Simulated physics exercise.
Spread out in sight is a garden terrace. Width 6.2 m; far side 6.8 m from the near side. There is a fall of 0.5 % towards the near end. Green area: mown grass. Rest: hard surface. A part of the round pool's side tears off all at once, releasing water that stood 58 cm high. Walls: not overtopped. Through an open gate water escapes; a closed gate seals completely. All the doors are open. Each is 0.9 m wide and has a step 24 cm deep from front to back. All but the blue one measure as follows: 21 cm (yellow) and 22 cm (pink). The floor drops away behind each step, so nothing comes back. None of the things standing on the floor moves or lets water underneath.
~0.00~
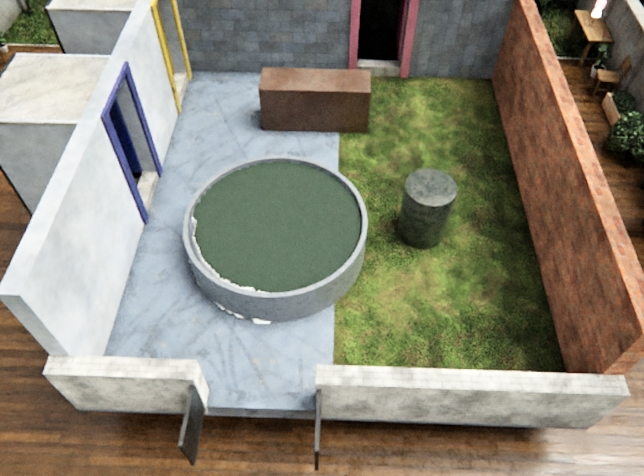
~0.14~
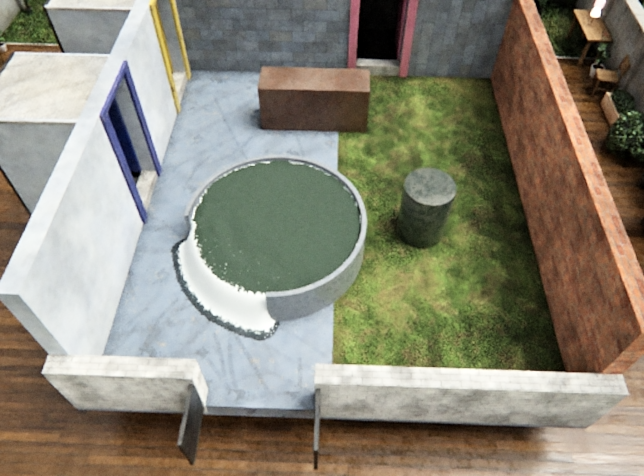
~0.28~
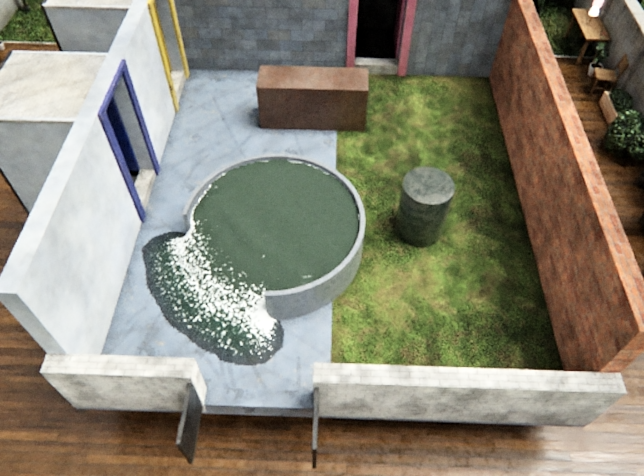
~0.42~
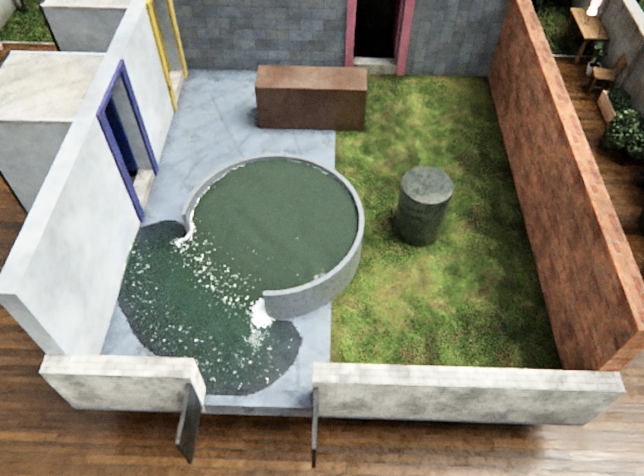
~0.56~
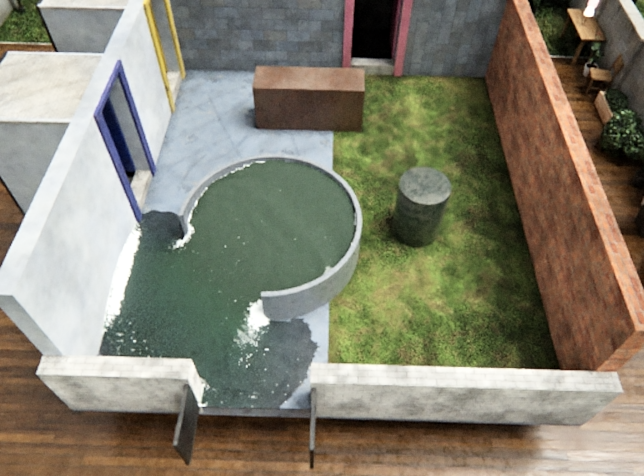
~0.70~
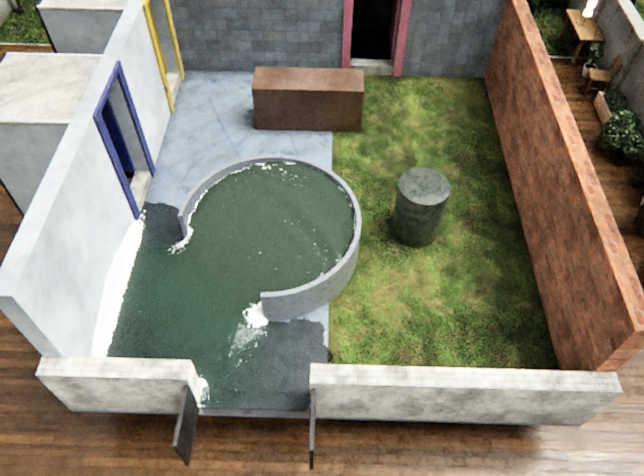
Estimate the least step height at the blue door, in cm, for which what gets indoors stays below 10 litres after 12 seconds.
Close to 7 cm is just enough.
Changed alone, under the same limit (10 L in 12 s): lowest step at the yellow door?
At yellow, about 8.5 cm.
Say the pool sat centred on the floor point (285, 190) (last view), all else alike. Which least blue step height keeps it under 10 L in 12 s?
Minimum: Approx. 24 cm.
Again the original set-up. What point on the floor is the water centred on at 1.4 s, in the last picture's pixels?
The water is centred around (231, 274) in the last picture's pixels.
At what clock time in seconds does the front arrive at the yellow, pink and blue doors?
Times - yellow 3.2 seconds, pink 5.5 seconds, blue 0.8 seconds.
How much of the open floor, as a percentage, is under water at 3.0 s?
30 %.
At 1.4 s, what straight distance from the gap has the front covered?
Roughly 3.0 m from the gap.
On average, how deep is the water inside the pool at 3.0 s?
About 21 cm.
After 1.4 s water covers 15 % of the floor, deepest (60 cm) near (89, 385); 5 cm at the blue door, 0 litres in over its 15 cm step.
After 3.0 s water covers 30 % of the floor, deepest (32 cm) near (89, 385); 11 cm at the blue door, 0 litres in over its 15 cm step.
After 12.0 s water covers 100 % of the floor, deepest (8 cm) near (89, 385); 4 cm at the blue door, 0 litres in over its 15 cm step.
At the blue door as built, the water arrived by 0.9 s and peaked near 12 cm at 3.6 s.
With a step of 6.5 cm, 13 litres would have come in within the 12 s; with 9 cm, 4 litres. So under 10 litres takes about 7 cm.
